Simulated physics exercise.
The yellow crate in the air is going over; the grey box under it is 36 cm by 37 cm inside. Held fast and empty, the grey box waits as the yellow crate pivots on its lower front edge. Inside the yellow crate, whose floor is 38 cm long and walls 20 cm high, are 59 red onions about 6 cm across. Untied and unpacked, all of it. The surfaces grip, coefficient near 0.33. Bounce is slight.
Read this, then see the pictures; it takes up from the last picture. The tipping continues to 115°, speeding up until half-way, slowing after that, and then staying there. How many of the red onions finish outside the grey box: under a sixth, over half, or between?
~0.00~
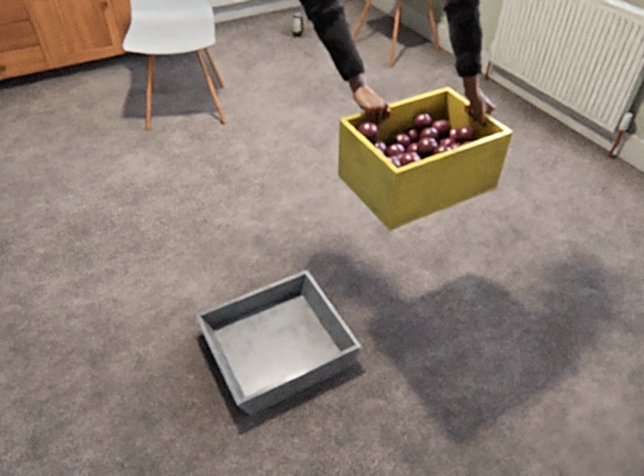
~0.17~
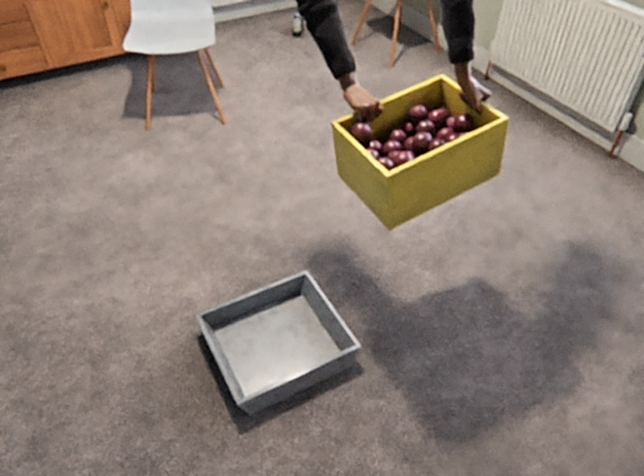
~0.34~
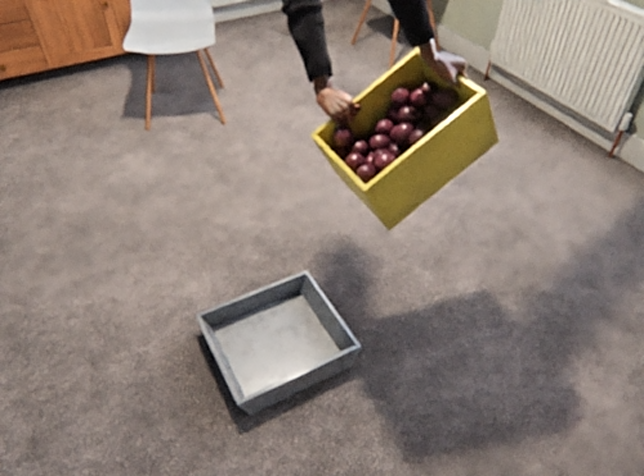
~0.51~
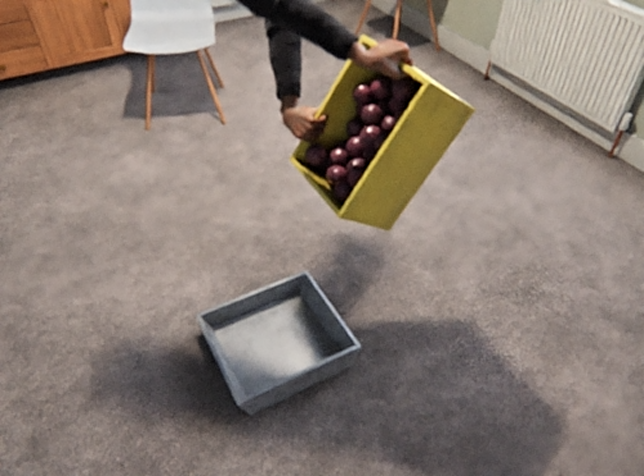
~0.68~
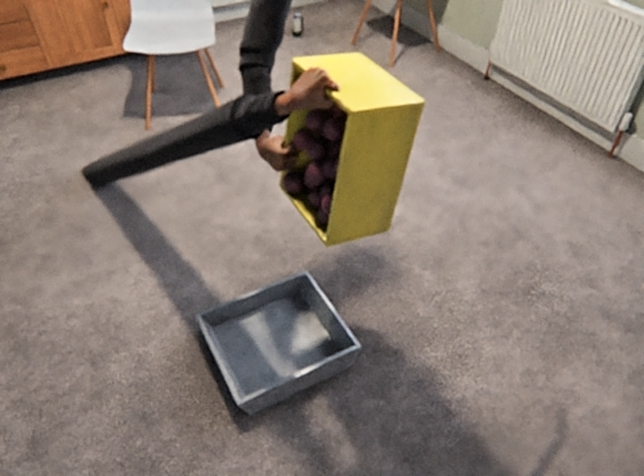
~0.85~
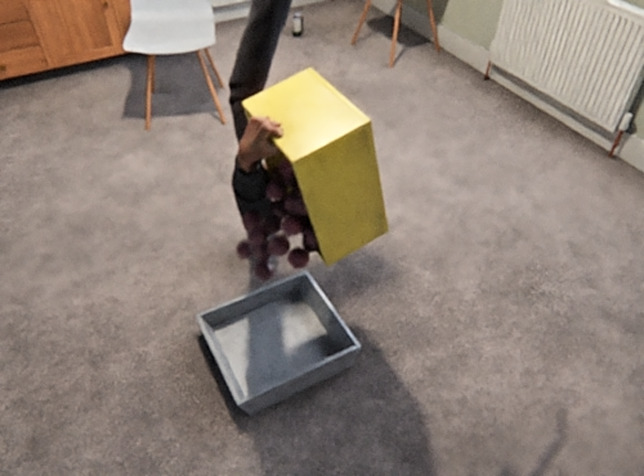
In all, between one sixth and one half of the red onions end up outside the grey box.
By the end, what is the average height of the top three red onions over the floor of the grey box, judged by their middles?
Roughly 9 centimetres.
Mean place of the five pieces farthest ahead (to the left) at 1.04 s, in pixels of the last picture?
The leading five average out near (221, 361).
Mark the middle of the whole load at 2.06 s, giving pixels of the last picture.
Somewhere near (259, 351) in pixels.
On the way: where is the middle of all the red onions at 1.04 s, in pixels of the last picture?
Around (277, 242).
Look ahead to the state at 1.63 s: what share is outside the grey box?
I'd put it near 20 in a hundred by then.
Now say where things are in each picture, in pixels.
In the first frame (places track the rim corner closest to us here), yellow crate (399, 170); grey box (241, 401); tipped 0°; all still inside.
Yellow crate (390, 173); tipped 8°, in the second frame.
Yellow crate (367, 187); tipped 28°, in the third frame.
Yellow crate (341, 213); tipped 54°, in the fourth frame.
Yellow crate (326, 242); tipped 81°, in the fifth frame.
Yellow crate (325, 263); grey box (241, 401); tipped 103°; 10 out, the lowest onion at (265, 270), in the sixth frame.
After 1.04 s, tilt 115°; 24 still in the yellow crate, 5 in the grey box, 1 outside the grey box and 29 in the air.
After 1.29 s, tilt 115°; 4 still in the yellow crate, 31 in the grey box, 7 outside the grey box and 17 in the air.
After 1.63 s, tilt 115°; 41 in the grey box, 13 outside the grey box and 5 in the air.
Final count (at 2.06 s), 44 in the grey box and 15 outside the grey box. Asked share, 15 of 59, 25 per cent.
